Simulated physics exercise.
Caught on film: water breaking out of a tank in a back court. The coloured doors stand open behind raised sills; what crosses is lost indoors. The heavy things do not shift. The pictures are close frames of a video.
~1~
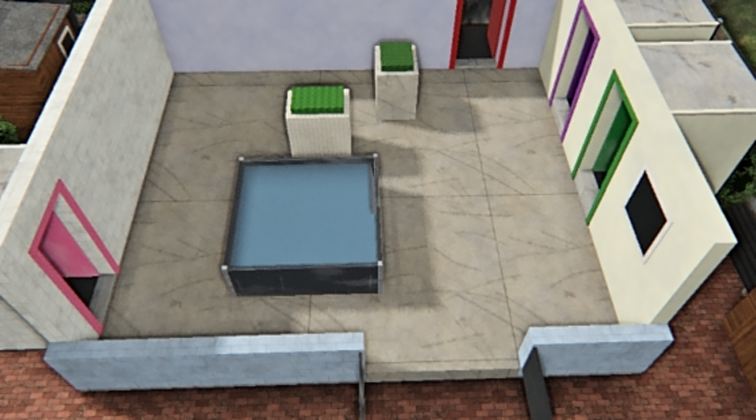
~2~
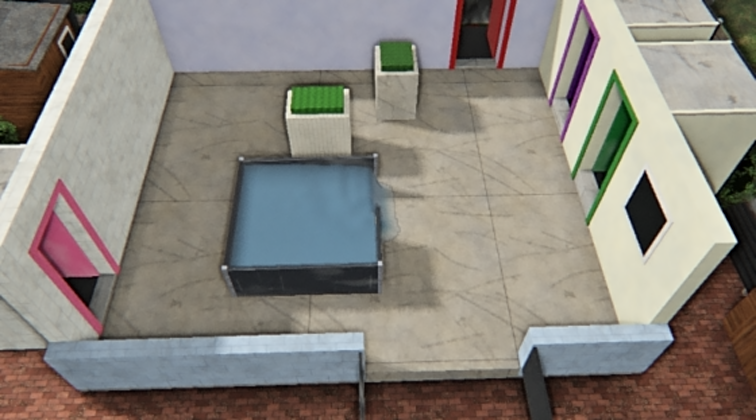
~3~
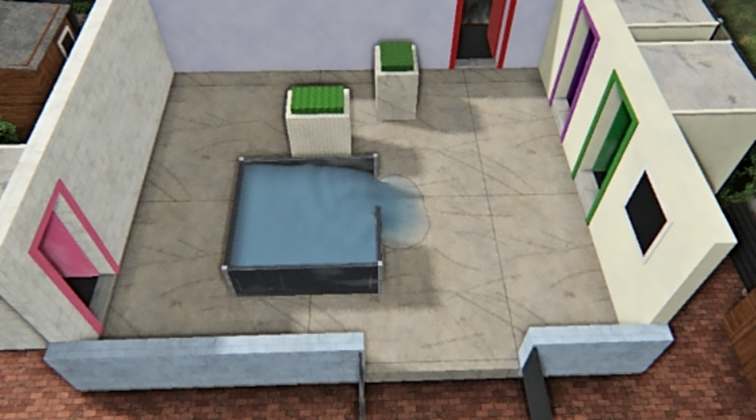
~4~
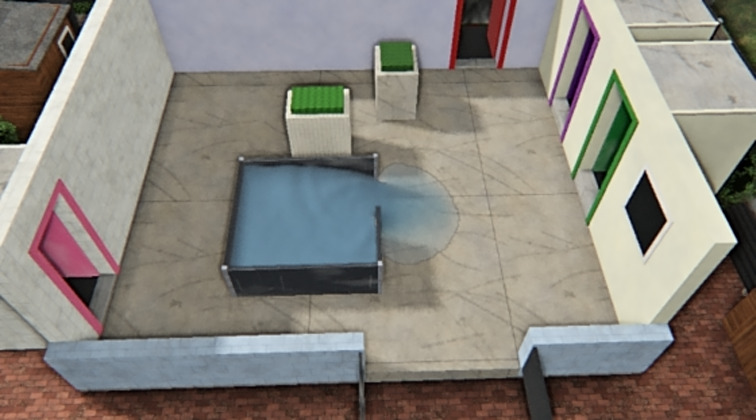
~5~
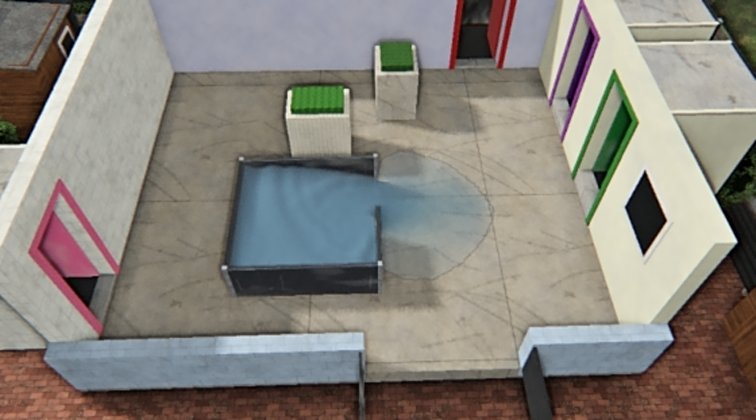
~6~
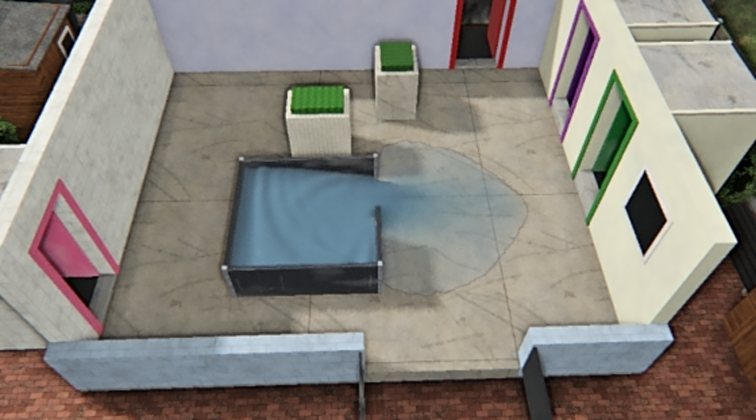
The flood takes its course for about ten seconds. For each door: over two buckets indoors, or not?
The green door holds within the limit; the purple door holds within the limit; the pink door holds within the limit; the red door floods.
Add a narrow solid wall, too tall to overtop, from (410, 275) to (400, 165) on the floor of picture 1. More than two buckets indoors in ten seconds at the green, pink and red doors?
Green door holds; pink door is under; red door holds.
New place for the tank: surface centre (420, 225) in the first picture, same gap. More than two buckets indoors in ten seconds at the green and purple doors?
The green door goes over; the purple door takes less.
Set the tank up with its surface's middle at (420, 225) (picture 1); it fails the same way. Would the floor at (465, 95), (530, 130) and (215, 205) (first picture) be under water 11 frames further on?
In turn: No water, awash, dry.
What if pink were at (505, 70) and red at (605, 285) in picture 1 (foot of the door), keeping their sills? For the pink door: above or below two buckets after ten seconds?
Then: The pink door is over.
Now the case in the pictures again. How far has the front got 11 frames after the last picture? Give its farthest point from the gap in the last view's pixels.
Near (535, 68).
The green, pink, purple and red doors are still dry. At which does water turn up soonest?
The green door.
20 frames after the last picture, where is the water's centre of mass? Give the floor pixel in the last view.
Roughly at (428, 209).
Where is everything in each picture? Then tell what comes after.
The first picture shows the open tank at (306, 212) is whole and still.
In the second picture, the front is at (388, 238), out from the gap at (375, 203).
In the third picture, water pours out at (375, 204) and has run to (421, 234).
In the fourth picture, water pours out at (375, 204) and has run to (455, 219).
In the fifth picture, the front is at (487, 221), out from the gap at (375, 204).
In the sixth picture, the front is at (518, 201), out from the gap at (375, 203).
A moment on, water covers 25 % of the floor; the green door wet at the sill, nothing in, the purple door not reached, the pink door not reached, the red door not reached.
Next, water covers 35 % of the floor; the green door wet at the sill, nothing in, the purple door wet at the sill, nothing in, the pink door not reached, the red door not reached.
Then, water covers 40 % of the floor; the green door under two buckets in, the purple door wet at the sill, nothing in, the pink door not reached, the red door under two buckets in.
Later, water covers 65 % of the floor; the green door under two buckets in, the purple door wet at the sill, nothing in, the pink door not reached, the red door over two buckets in.
In the end, water covers 95 % of the floor; the green door under two buckets in, the purple door wet at the sill, nothing in, the pink door wet at the sill, nothing in, the red door far over two buckets in.
